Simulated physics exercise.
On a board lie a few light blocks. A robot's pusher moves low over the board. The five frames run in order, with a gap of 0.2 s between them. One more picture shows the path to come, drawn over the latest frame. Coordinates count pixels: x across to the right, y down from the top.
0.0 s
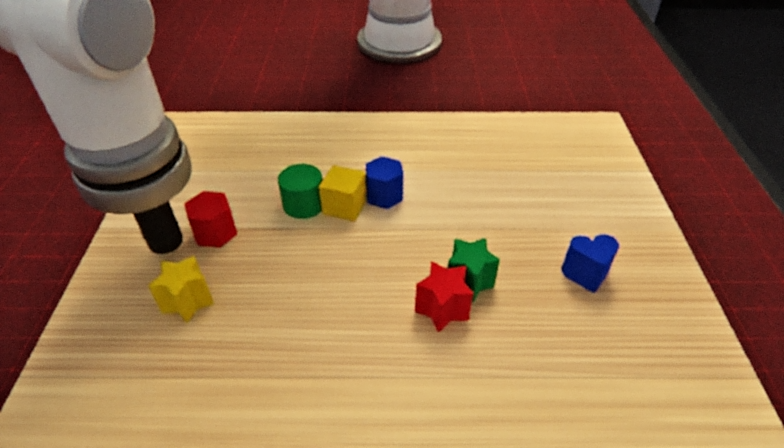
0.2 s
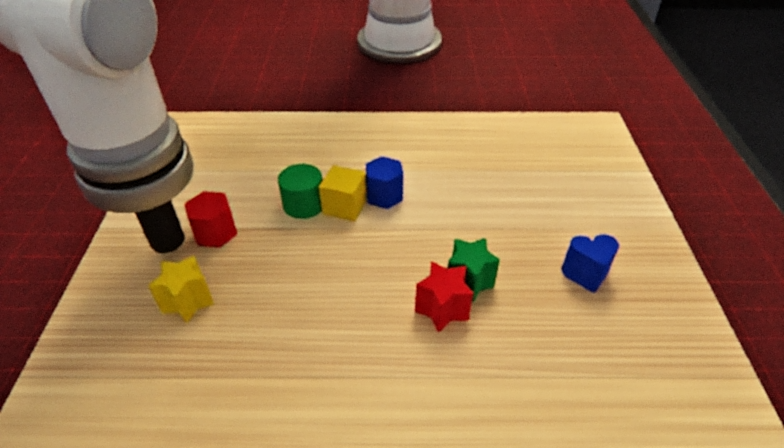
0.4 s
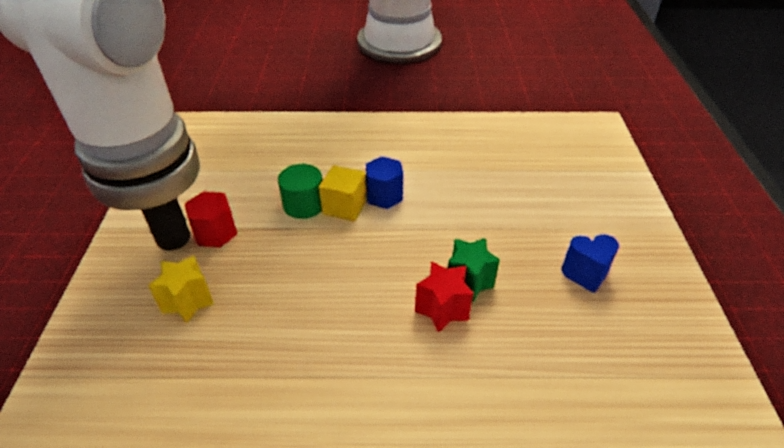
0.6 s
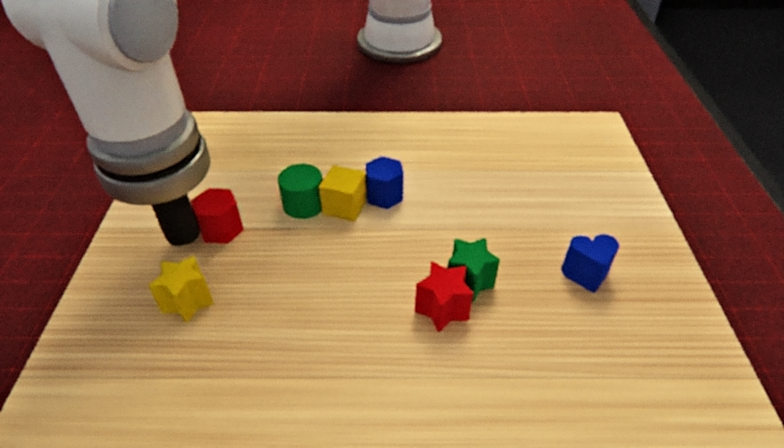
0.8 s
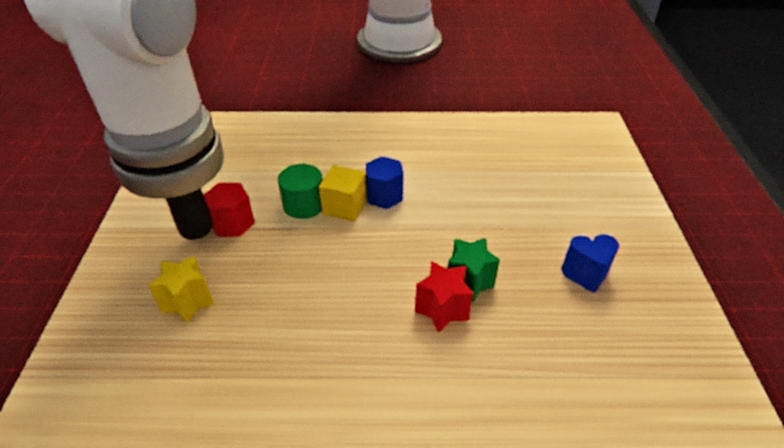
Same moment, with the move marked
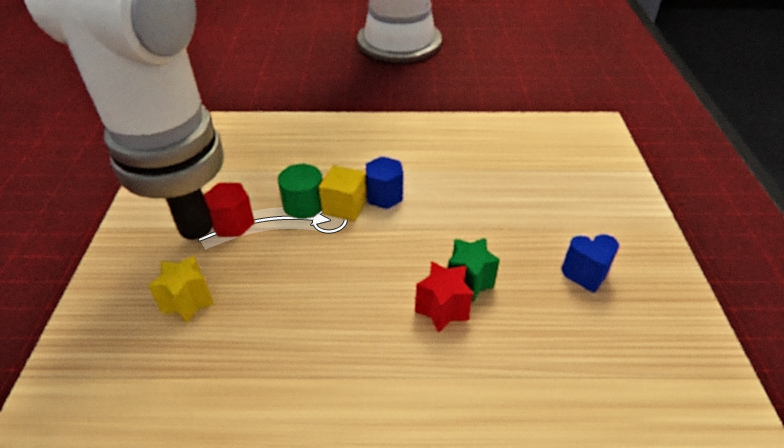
The robot's black pusher starts low at the left of a wooden board, between a yellow star block and a red six-sided block, and edges right. It then nudges the red block a short way right and slightly up toward the green cylinder, while the other blocks stay still.
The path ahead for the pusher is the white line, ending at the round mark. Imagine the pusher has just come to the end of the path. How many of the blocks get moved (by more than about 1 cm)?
Total: Three-plus.
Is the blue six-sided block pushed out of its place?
Final answer: Yes.
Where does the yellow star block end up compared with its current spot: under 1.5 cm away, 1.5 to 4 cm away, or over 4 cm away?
That block covers short of 1.5 cm.
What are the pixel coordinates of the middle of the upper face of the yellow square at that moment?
I'd say the yellow square ends with its top centre at (363, 178).
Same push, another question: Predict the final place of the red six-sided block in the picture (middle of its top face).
The middle of its upper face should be somewhere near (265, 167).
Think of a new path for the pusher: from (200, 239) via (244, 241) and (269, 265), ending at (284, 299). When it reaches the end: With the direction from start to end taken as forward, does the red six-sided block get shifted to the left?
Final answer: Yes.
Path on the board, from (200, 239) through (243, 224) and (287, 218) to (330, 220).
The first path, step by step. One third of the way, pusher at (242, 213); red six-sided block at (261, 175), turned 35° anticlockwise; green circle at (303, 175).
Two thirds of the way, pusher at (286, 207); red six-sided block at (265, 167), turned 60° anticlockwise; green circle at (310, 170); yellow square at (347, 179).
At the end, pusher at (329, 210); yellow star block in place; red six-sided block at (265, 167), turned 60° anticlockwise; green circle at (317, 166); yellow square at (363, 178); blue six-sided block at (402, 165), turned 20° anticlockwise.
